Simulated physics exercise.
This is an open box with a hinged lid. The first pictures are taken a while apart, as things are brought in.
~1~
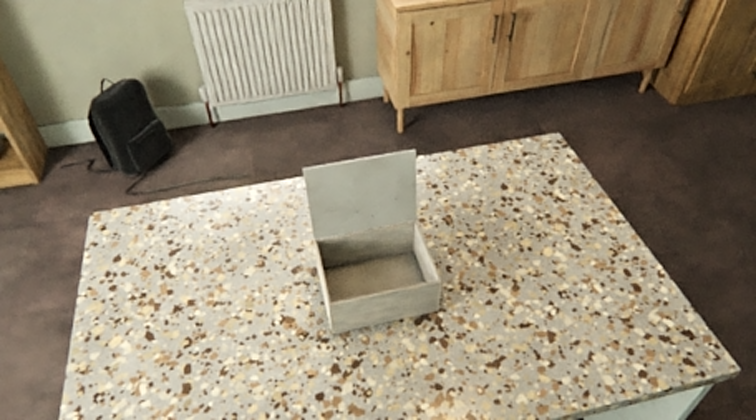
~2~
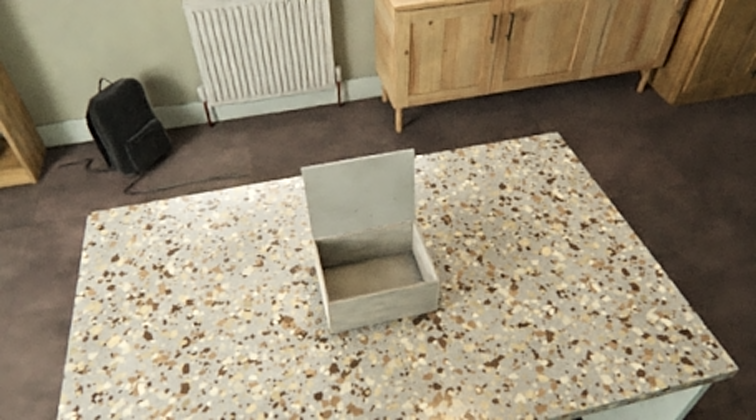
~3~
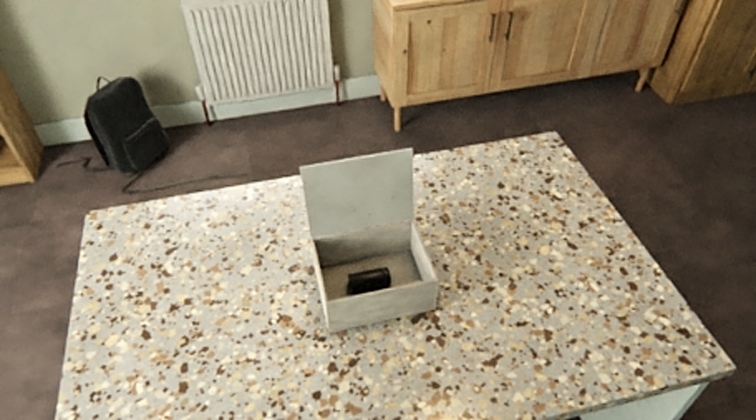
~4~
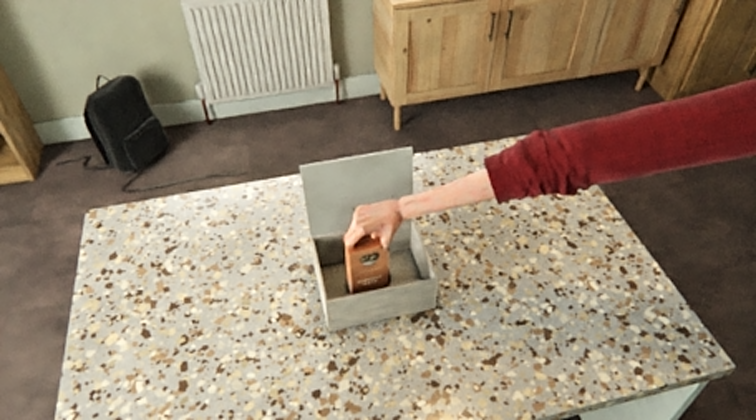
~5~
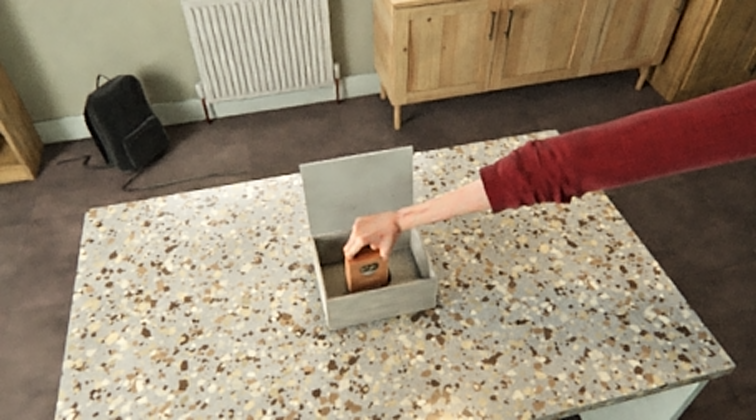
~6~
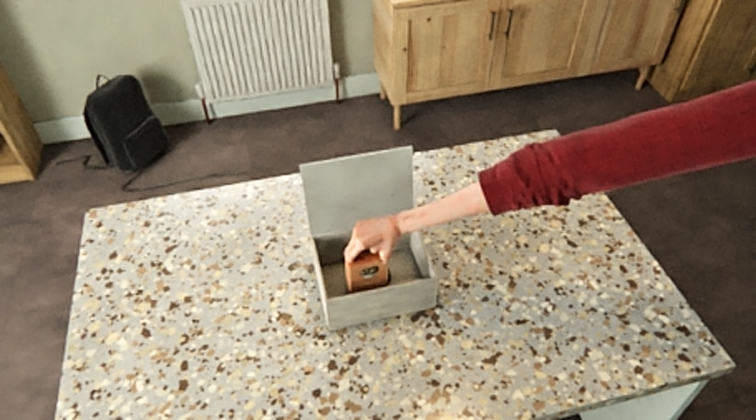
A hand in a red sleeve lowering an orange packet into an open grey box already holding a small black object.
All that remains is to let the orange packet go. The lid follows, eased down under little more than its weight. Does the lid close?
Here the lid will not close.
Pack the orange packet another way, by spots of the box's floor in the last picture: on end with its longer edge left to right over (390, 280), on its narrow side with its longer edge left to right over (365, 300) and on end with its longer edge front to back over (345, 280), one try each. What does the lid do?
First try: It is held up; second try: It sits on the rim; third try: It stays ajar.
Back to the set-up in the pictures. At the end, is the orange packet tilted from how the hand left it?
It stays as placed.
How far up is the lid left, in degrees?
Some 30° above the rim.
Then, 1.10 s later than the last frame, lid starting down.
Then, 1.50 s later than the last frame, lid 62° above the rim.
Then, 1.80 s later than the last frame, lid 33° above the rim.
When it is over, lid 28° above the rim; both as before. End places, in pixels of the last picture, orange packet near (367, 281).
